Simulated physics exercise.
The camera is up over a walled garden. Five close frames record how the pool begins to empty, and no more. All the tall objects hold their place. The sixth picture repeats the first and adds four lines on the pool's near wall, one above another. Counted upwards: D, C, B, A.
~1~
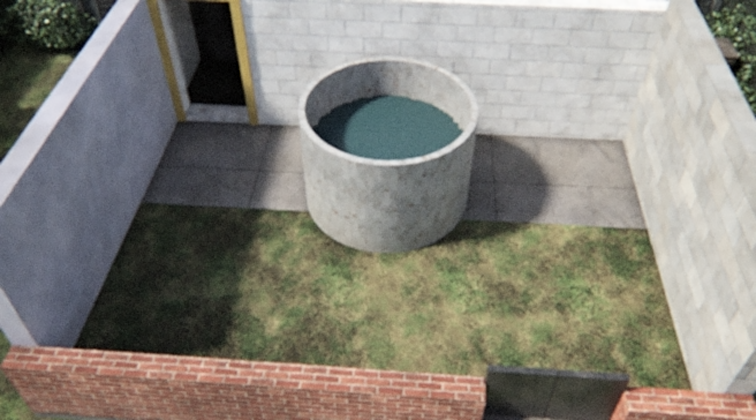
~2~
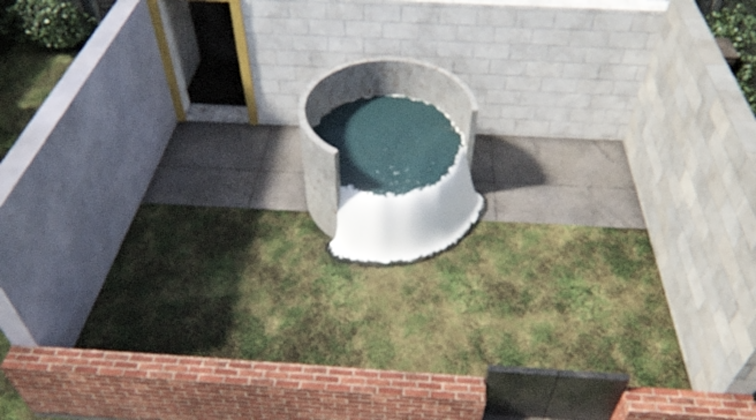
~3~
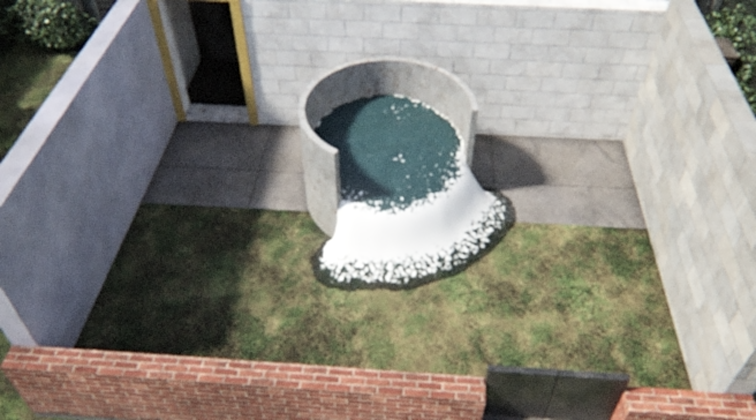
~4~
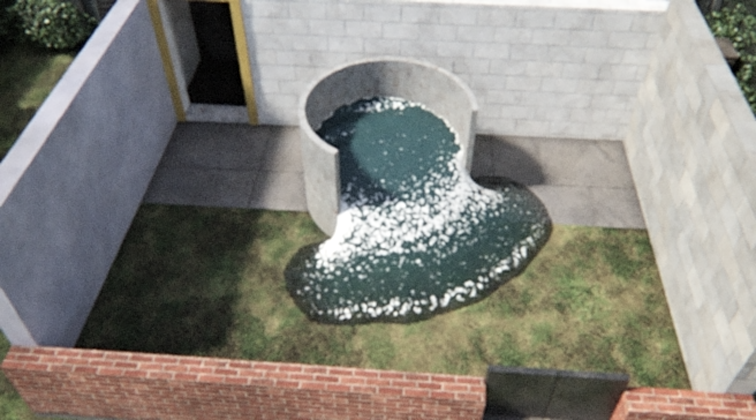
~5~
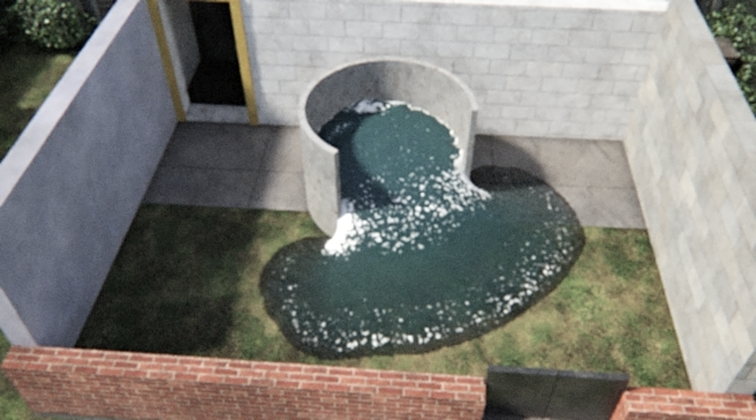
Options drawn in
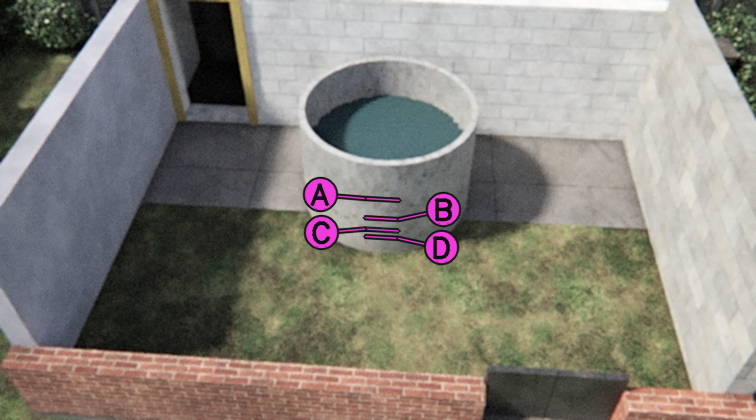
A round grey concrete tank of dark teal water stands near the middle of a walled garden, seen from high up by a still camera. Pale walls rise behind and at both sides, with a yellow-framed doorway at the back left and red brick and a dark gate in front. The tank's front opens, and white, foaming water pours out, then spreads widely across the grass in a dark, speckled sheet.
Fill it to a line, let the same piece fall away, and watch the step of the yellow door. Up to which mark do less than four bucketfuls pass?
Use level A.
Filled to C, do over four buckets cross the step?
No, not at all.
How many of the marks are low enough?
All of the four.
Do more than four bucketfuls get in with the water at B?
No, not at all.
On the marked copy, A at (381, 199); B at (381, 218); C at (381, 230); D at (381, 237); from the bottom up D, C, B, A.
If A is chosen, a bucket or two gets in.
If B is chosen, nothing gets over.
If C is chosen, nothing gets over.
If D is chosen, nothing gets over.
